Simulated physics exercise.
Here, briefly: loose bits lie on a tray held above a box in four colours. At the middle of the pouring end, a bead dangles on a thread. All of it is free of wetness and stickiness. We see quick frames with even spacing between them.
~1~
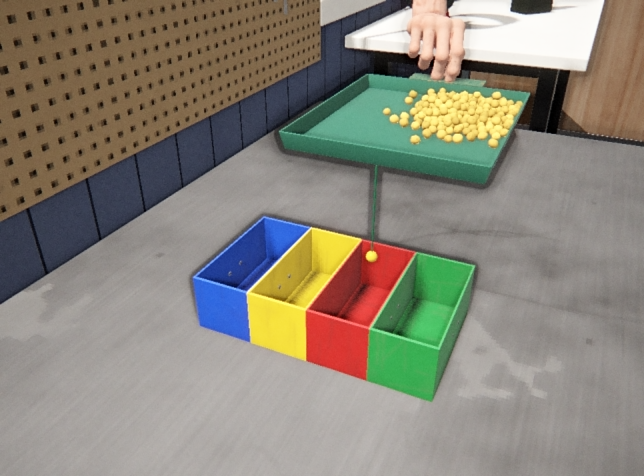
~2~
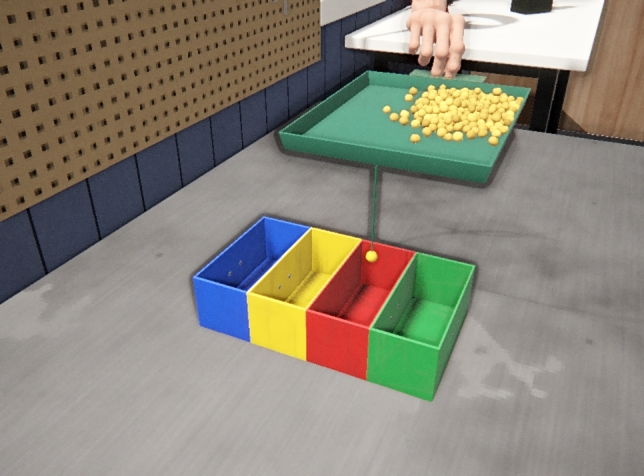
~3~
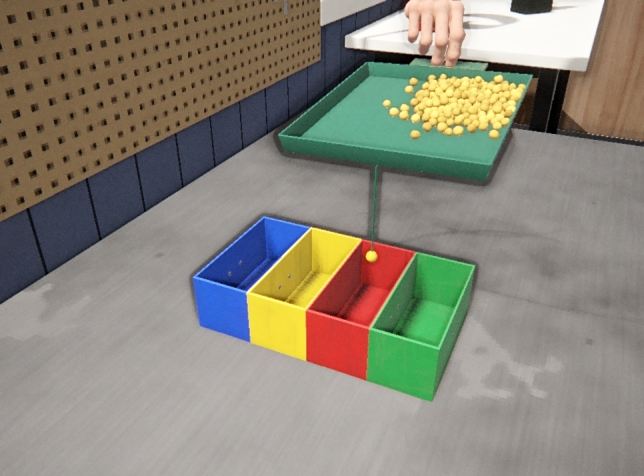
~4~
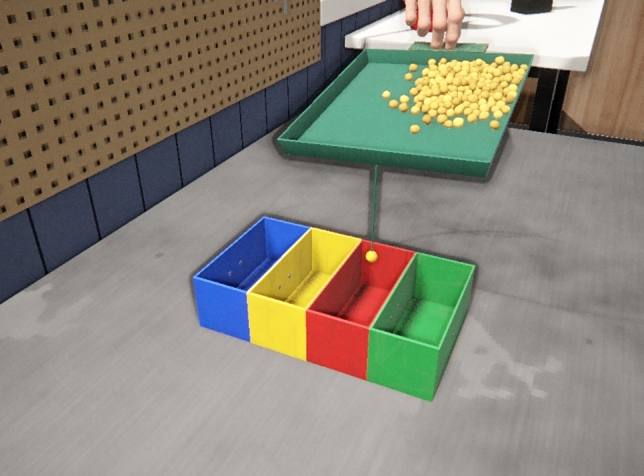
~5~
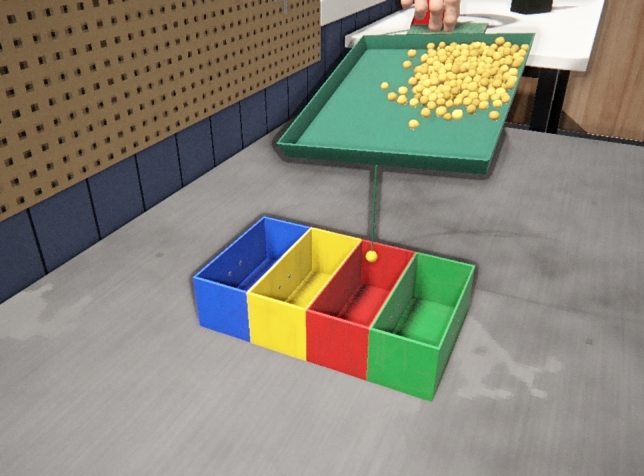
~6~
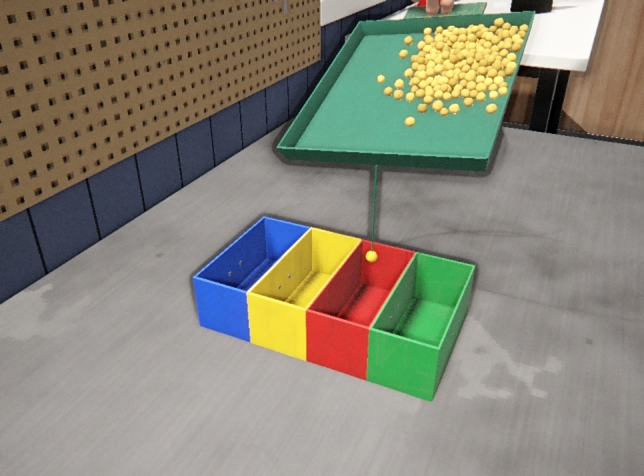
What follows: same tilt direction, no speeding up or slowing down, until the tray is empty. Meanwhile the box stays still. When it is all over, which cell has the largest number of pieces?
The yellow cell.
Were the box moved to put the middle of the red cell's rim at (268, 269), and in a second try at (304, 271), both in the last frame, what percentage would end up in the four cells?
In order: 90 percent, then 100 percent.
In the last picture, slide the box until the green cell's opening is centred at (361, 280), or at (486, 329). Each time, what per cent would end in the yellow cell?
About 20 per cent, then about 20 per cent.
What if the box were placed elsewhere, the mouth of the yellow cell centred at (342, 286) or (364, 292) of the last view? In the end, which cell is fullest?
The cell in blue first, the blue one second.
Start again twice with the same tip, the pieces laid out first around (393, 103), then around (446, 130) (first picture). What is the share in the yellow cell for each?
In order, 50 per cent then 50 per cent.
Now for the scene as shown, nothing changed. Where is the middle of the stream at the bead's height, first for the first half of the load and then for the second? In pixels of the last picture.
It passes near (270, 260) first and then near (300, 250).
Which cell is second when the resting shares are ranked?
The blue cell.
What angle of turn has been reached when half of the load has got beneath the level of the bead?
Around 85 degrees of turn.
Just after the last frame, tray tipped steeply; the larger part on the tray; just a few in the yellow cell; just a few in the blue cell; just a few in the red cell; roughly a quarter falling or outside the box.
A moment on, tray tipped past a quarter turn; roughly a third on the tray; roughly a quarter in the yellow cell; roughly a quarter in the blue cell; about a tenth in the red cell; just a few in the green cell; about a tenth falling or outside the box.
Further on, tray tipped past a quarter turn; roughly half in the yellow cell; roughly a quarter in the blue cell; roughly a quarter in the red cell; just a few in the green cell; about a tenth falling or outside the box.
When it is over, tray tipped past a quarter turn; roughly half in the yellow cell; roughly a quarter in the blue cell; roughly a quarter in the red cell; just a few in the green cell; about a tenth outside the box.
